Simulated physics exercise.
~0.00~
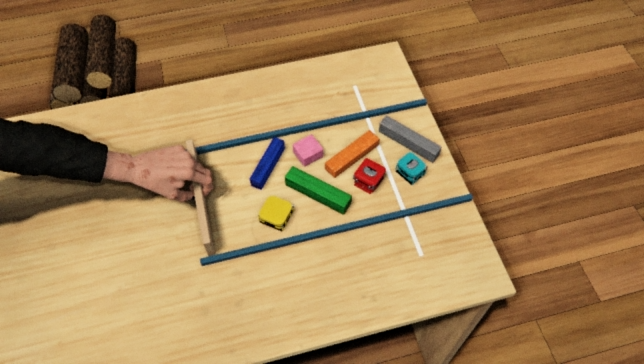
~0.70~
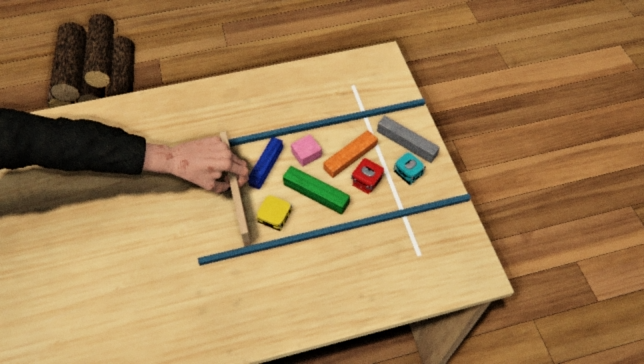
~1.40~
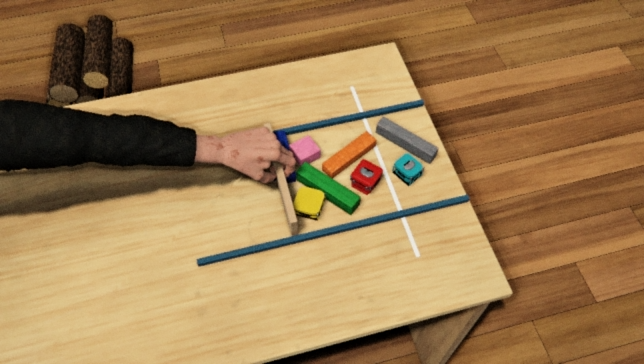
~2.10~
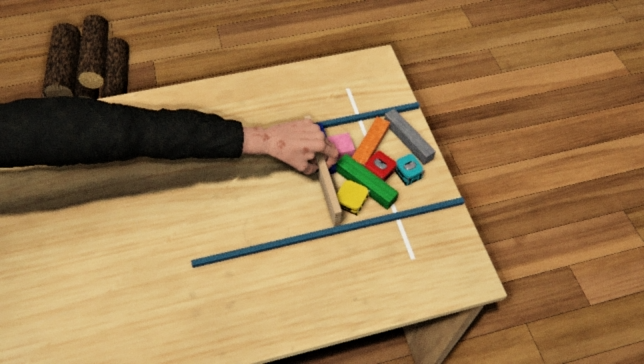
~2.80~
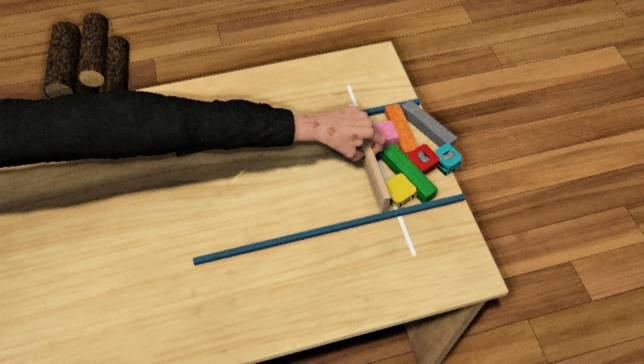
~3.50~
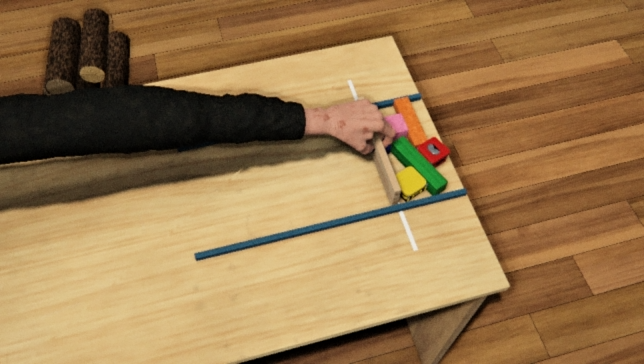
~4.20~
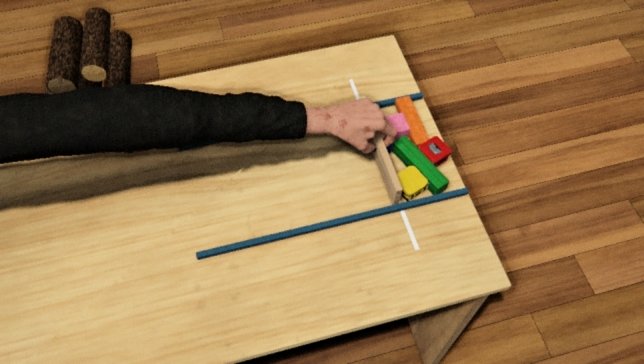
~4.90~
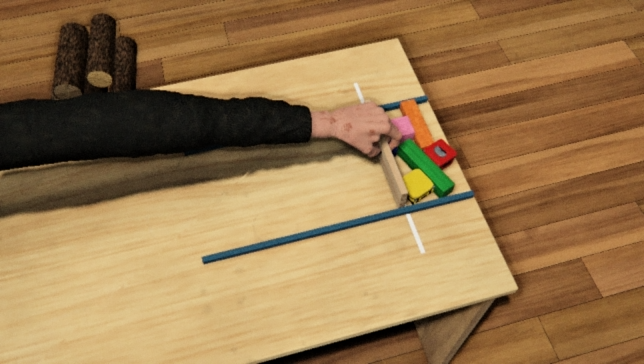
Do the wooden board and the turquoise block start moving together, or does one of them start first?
The wooden board starts first. The turquoise block stays put until the board has pushed the other blocks along towards the table's edge.
